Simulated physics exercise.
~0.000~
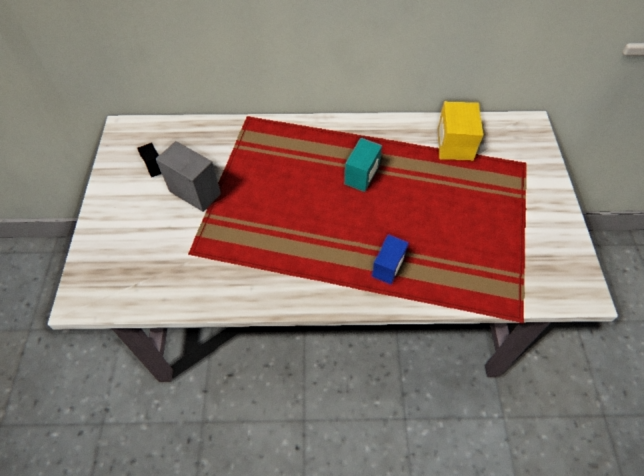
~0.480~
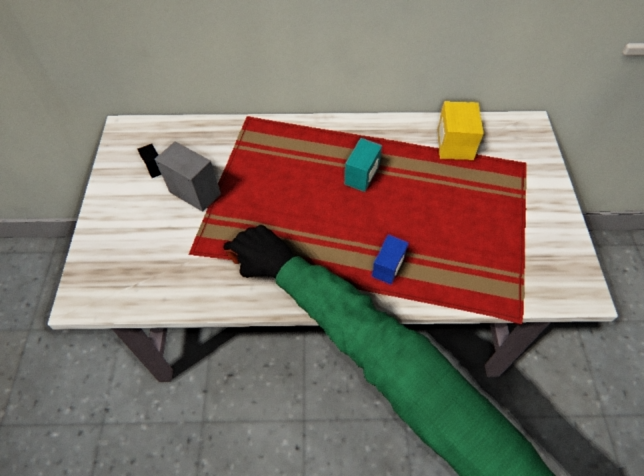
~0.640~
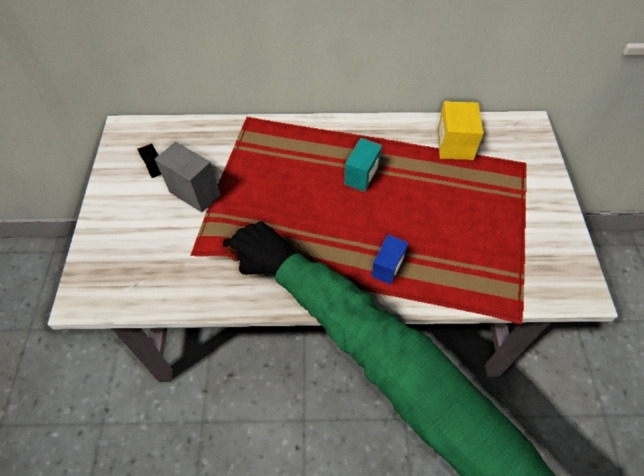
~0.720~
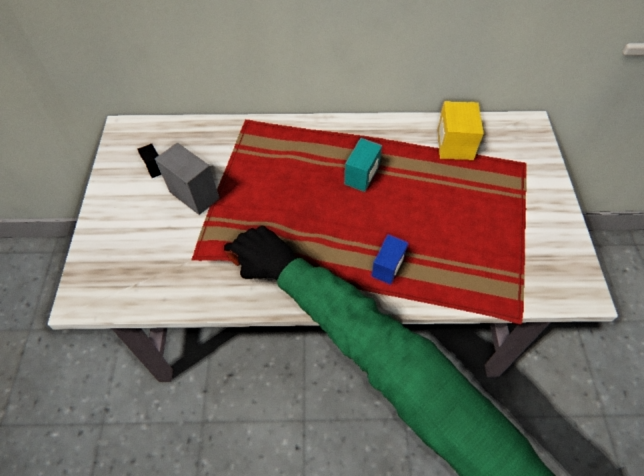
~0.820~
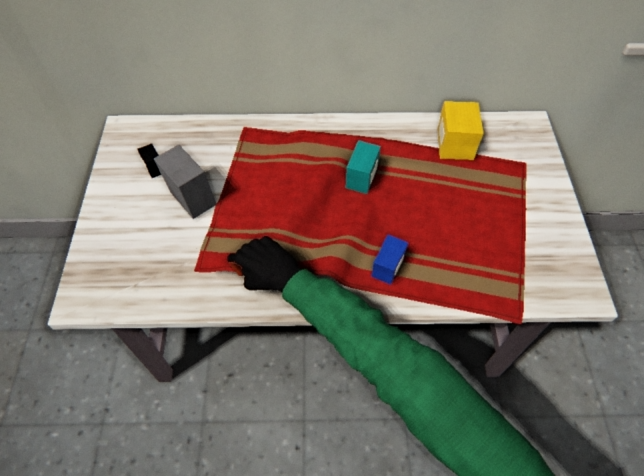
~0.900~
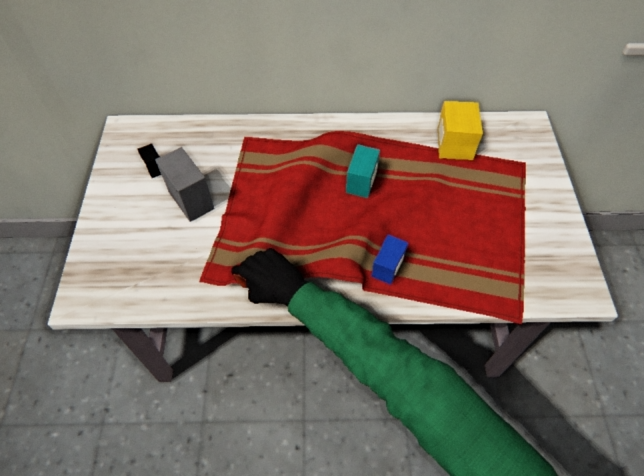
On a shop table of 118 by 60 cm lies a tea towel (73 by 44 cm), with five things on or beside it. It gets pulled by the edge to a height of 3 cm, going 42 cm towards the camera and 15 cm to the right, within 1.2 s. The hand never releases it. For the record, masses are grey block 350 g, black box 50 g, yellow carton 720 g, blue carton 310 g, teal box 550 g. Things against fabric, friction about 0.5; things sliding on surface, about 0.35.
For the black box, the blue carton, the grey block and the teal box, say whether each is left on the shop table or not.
Black box: Left on it; blue carton: Not left on it; grey block: Left on it; teal box: Left on it.
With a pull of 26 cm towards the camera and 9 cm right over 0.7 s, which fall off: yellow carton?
In that case the yellow carton holds on.
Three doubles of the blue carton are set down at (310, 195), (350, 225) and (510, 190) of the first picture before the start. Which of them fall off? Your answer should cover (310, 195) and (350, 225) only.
In that order: Goes over, drops off.
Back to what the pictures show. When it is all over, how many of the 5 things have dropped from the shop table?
1 of them.
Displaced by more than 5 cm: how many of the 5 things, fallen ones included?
After counting, the figure is 2.
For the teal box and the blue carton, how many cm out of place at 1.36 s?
The teal box is about 20 cm off and the blue carton about 10 cm.
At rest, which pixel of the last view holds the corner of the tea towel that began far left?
It ends up approximately at (165, 325).
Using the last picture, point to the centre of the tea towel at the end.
I'd point to about (354, 312).
After 1.1 s, 95 % of the tea towel is still over the top; teal box 9 cm off its start, blue carton 3 cm off its start, grey block 2 cm off its start.
After 1.4 s, 80 % of the tea towel is still over the top; teal box 19 cm off its start, blue carton 10 cm off its start, grey block 2 cm off its start.
After 1.6 s, 60 % of the tea towel is still over the top; teal box 30 cm off its start at (328, 261), blue carton over the edge, grey block 2 cm off its start at (180, 168).
After 1.8 s, 50 % of the tea towel is still over the top; teal box 33 cm off its start, blue carton over the edge, grey block 2 cm off its start.
After 3.4 s, 55 % of the tea towel is still over the top; teal box 33 cm off its start at (325, 274), blue carton over the edge, grey block 2 cm off its start at (180, 168), black box 0 cm off its start at (148, 152).
